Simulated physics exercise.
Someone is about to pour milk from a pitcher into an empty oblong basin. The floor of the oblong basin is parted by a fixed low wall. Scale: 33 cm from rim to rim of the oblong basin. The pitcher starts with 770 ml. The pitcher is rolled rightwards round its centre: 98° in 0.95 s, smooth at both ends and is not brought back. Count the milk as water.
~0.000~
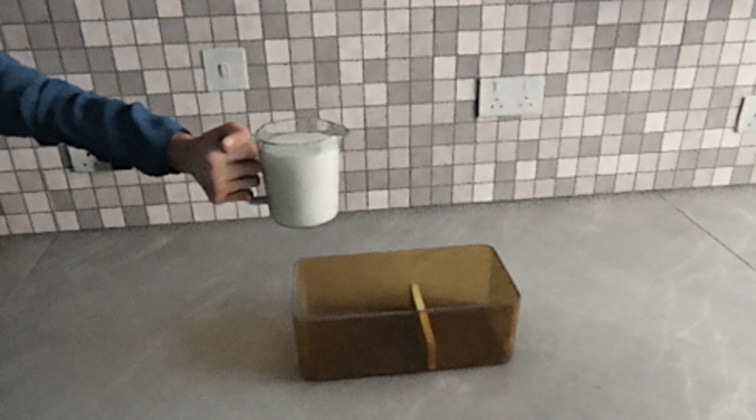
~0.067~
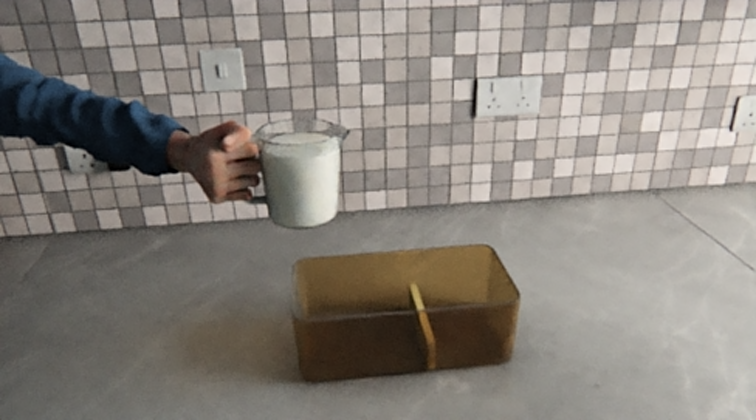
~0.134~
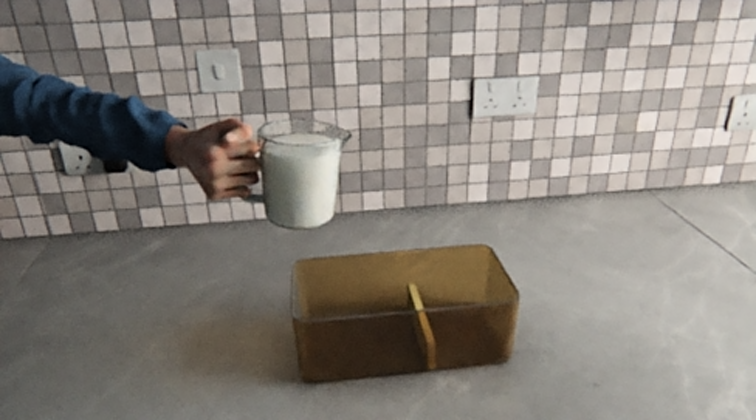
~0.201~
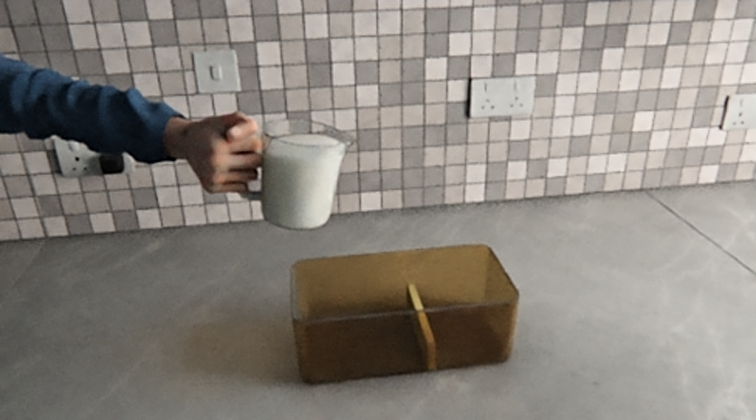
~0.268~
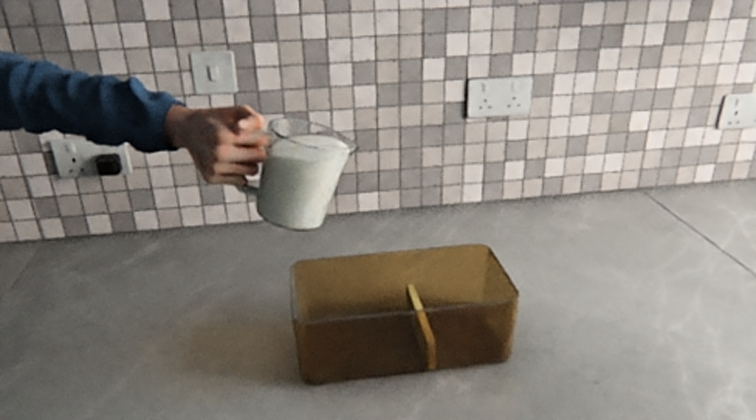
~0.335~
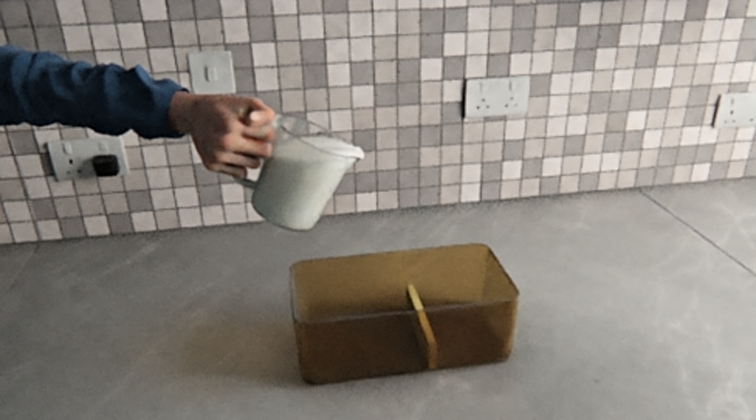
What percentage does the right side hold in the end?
Roughly 26 per cent is past the wall.
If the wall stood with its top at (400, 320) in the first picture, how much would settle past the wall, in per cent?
Then about 85 per cent.
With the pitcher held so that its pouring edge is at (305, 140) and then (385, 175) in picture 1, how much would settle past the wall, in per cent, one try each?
First 5, then 75 per cent.
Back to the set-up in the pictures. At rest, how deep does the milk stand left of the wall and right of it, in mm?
Some 18 mm on the left and 10 mm on the right.
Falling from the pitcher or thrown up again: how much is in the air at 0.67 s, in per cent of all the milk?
Near 24 in a hundred.
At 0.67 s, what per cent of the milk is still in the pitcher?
Some 68 per cent.
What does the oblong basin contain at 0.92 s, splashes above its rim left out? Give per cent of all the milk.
About 54 per cent.
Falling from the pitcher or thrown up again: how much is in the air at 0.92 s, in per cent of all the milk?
About 22 per cent.
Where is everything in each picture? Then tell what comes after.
In the first picture, it leans 0°; its right rim is at (349, 130); the milk meets the walls at (260, 146) and (338, 141); the oblong basin's rim runs from (294, 288) to (506, 271); the wall's top is at (422, 312).
In the second picture, it leans 1°; its right rim is at (350, 131); the milk meets the walls at (260, 145) and (338, 141).
In the third picture, it leans 5°; its right rim is at (352, 134); the milk meets the walls at (262, 145) and (339, 143).
In the fourth picture, it leans 10°; its right rim is at (355, 139); the milk meets the walls at (264, 148) and (342, 144).
In the fifth picture, it leans 18°; its right rim is at (359, 147); the milk meets the walls at (266, 150) and (350, 146).
In the sixth picture, it leans 27°; its right rim is at (363, 156); the milk meets the walls at (266, 159) and (358, 150); 1 per cent is over the edge.
Then, 0.67 s in, the tilt is 78° and 67 per cent is still to pour, 5 is left of the wall and 5 right of it.
Then, 0.92 s in, the tilt is 98° and 22 per cent is still to pour, 33 is left of the wall and 22 right of it.
Then, 1.17 s in, the tilt is 98° and 4 per cent is still to pour, 64 is left of the wall and 25 right of it.
Then, 1.45 s in, the tilt is 98° and 1 per cent is still to pour, 71 is left of the wall and 26 right of it.
Finally, 72 per cent lies left of the wall, 26 right of it and 2 outside.
